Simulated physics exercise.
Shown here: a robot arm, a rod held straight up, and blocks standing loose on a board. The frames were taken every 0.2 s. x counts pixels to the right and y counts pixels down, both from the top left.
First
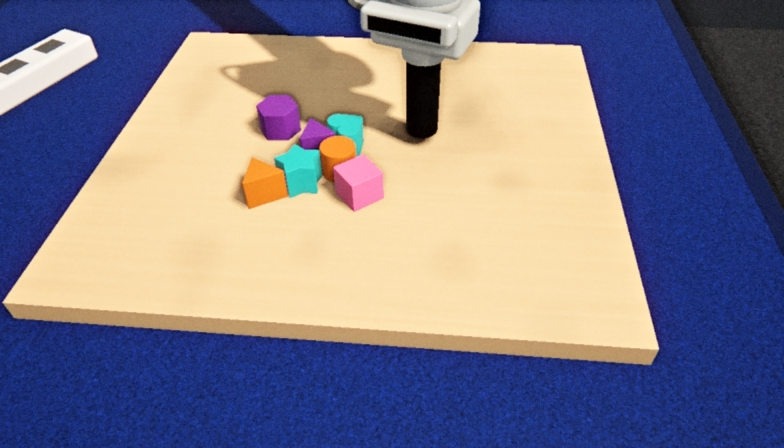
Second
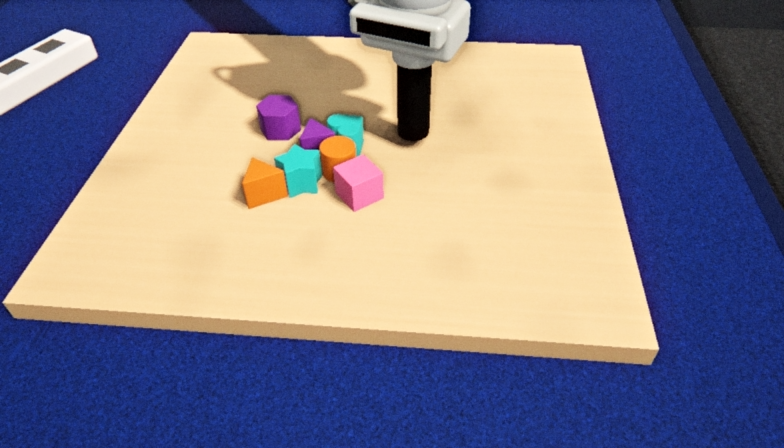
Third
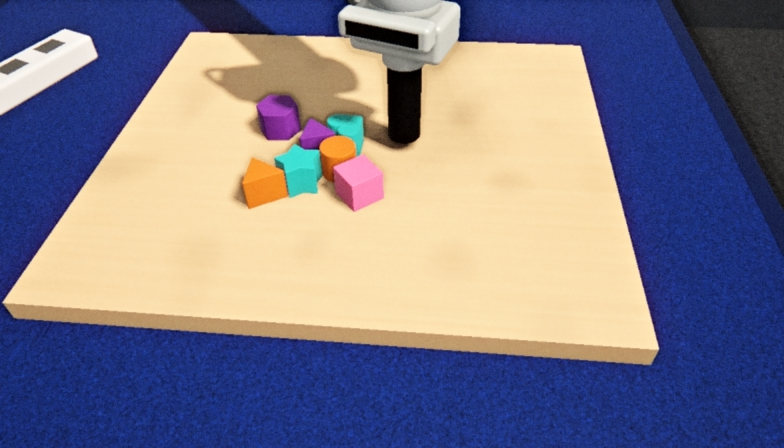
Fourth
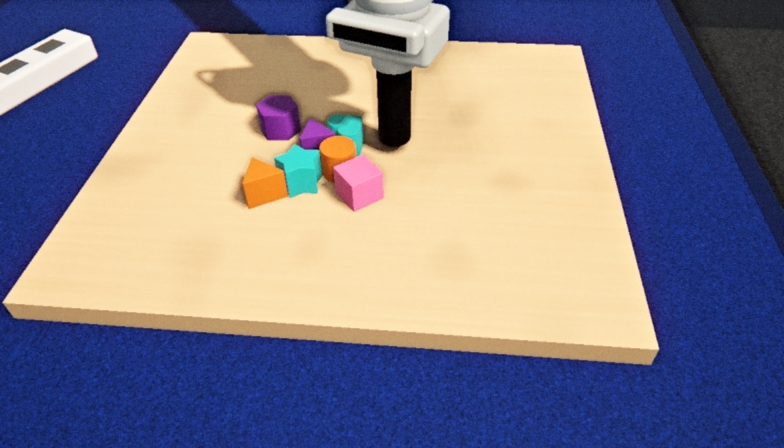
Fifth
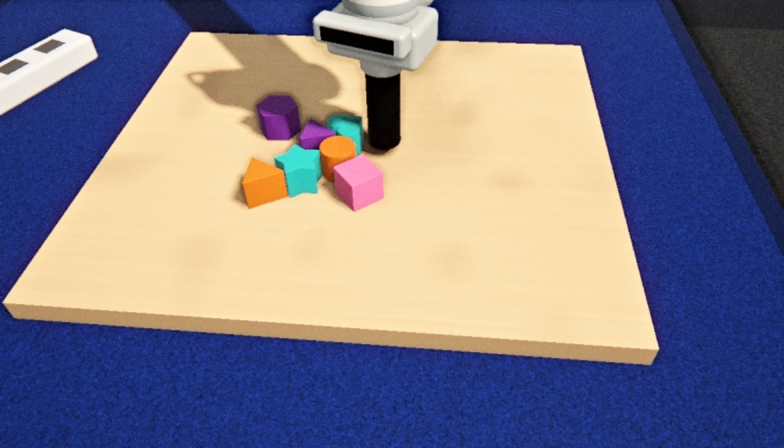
A robot arm holding a black rod upright reaches in from the top over a pale wooden board on a blue surface, seen from a fixed view above. Left of the rod sit clustered blocks: two purple, two turquoise, an orange triangular one, an orange round one and a pink one. The rod glides slowly left and slightly nearer, closing on the blocks, which stay still.
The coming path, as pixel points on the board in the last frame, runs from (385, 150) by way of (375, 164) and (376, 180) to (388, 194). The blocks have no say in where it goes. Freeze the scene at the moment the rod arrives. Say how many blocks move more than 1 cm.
This push will displace one block.
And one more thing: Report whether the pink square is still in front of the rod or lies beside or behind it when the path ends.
Fallen away.
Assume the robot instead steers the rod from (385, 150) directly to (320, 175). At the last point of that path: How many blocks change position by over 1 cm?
The way I see it, the answer is three or more.
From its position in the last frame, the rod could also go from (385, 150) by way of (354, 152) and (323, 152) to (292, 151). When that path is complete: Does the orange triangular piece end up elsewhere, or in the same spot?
Put simply, it stays right there.
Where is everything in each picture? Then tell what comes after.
The first frame shows tip of the rod (422, 129), middles of tops, orange round block (337, 146), pink square (358, 170).
The second frame shows rod (413, 132), nothing pushed.
The third frame shows rod (404, 135), nothing pushed.
The fourth frame shows rod (395, 137), nothing pushed.
The fifth frame shows rod (385, 140), orange round block (337, 146), pink square (358, 170).
What follows on the original path. Halfway along, rod (374, 163); pink square (357, 172).
At the end, rod (387, 184); orange round block unmoved; pink square (352, 179).
